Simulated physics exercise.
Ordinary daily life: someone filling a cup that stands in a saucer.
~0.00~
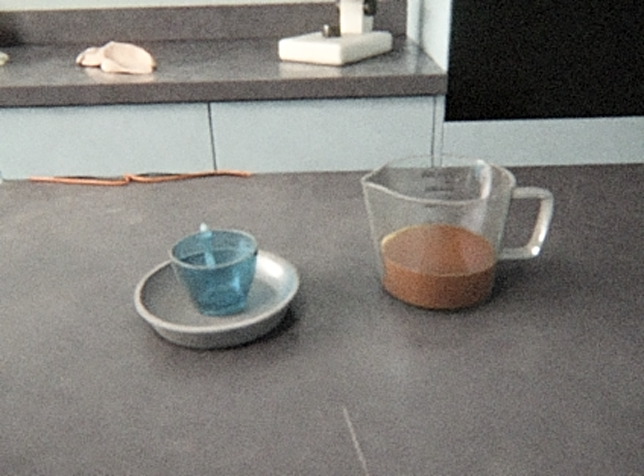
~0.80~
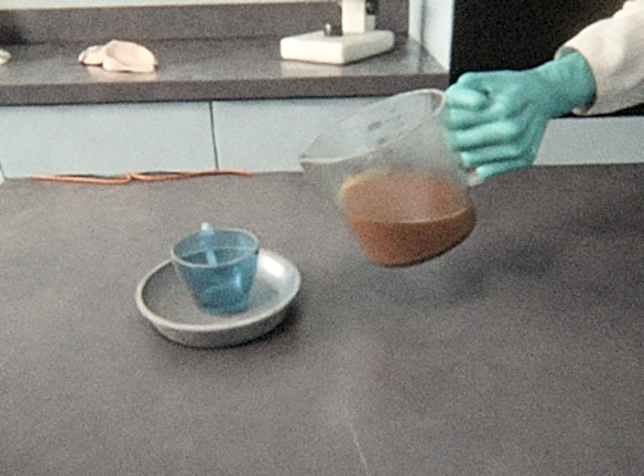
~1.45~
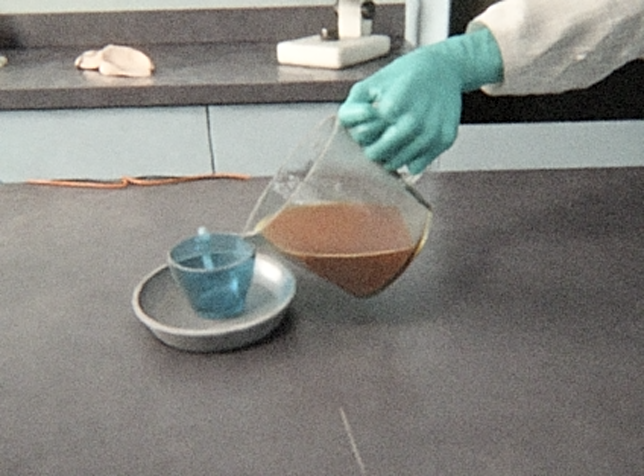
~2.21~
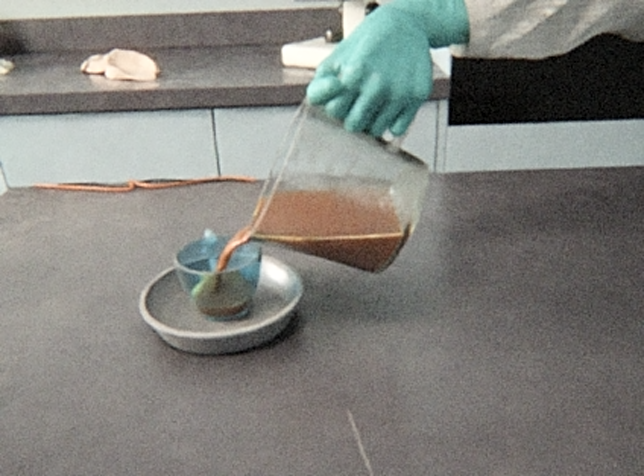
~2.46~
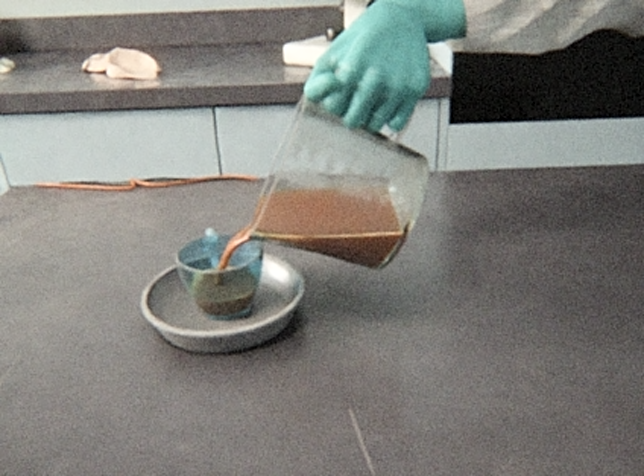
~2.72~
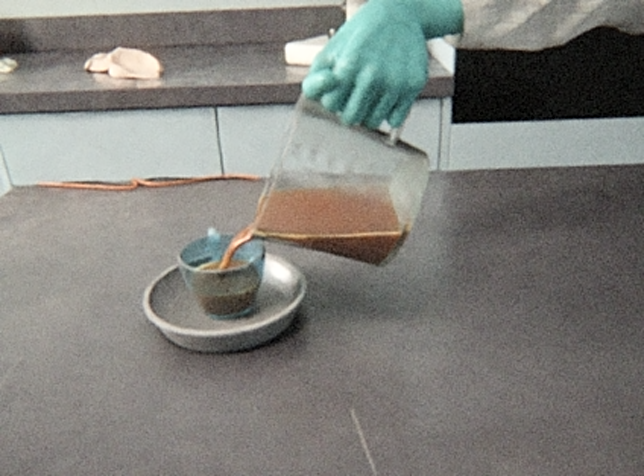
A hand in a teal glove and pale sleeve works over a dark grey counter, seen from the front and slightly above, with a shelf and pale blue panels behind. A clear measuring jug of brown liquid starts on the right, a blue cup in a grey saucer on the left. The hand lifts the jug, carries it left and tilts it, and a brown stream runs in, raising the cup's level to about half.
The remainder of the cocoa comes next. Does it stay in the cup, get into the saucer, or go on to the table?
Chances are the saucer will be needed and will do.
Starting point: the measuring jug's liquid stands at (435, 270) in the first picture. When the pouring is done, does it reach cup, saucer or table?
Result: No overflow.
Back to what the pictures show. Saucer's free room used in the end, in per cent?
Around 50 percent of it.
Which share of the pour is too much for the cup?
Near 40 percent.
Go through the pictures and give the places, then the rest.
Both stand on the top; measuring jug (440, 230) about a third full; cup (217, 272) empty; saucer (207, 334) dry, in the first frame.
The hand lifts the measuring jug; measuring jug (397, 178) tipped 20° with all of its load; cup (218, 271) empty, in the second frame.
The measuring jug is brought over; measuring jug (340, 211) tipped 50° with all of its load; cup (215, 275) empty, in the third frame.
A stream runs into the cup; measuring jug (336, 191) tipped 65° with nearly all of its load; cup about a quarter full, surface at (223, 290), in the fourth frame.
A stream runs into the cup; measuring jug (337, 187) tipped 65° with nearly all of its load; cup (223, 277) about a third full, in the fifth frame.
A stream runs into the cup; measuring jug (336, 185) tipped 65° with about three quarters of its load; cup about half full, surface at (225, 277); saucer (215, 337) dry, in the sixth frame.
After 4.3 s, the cup is full to the brim; the saucer is dry.
After 5.5 s, the cup is full to the brim; the saucer is wet, with room to spare.
After 7.2 s, the cup is full to the brim; the saucer is wet, with room to spare.
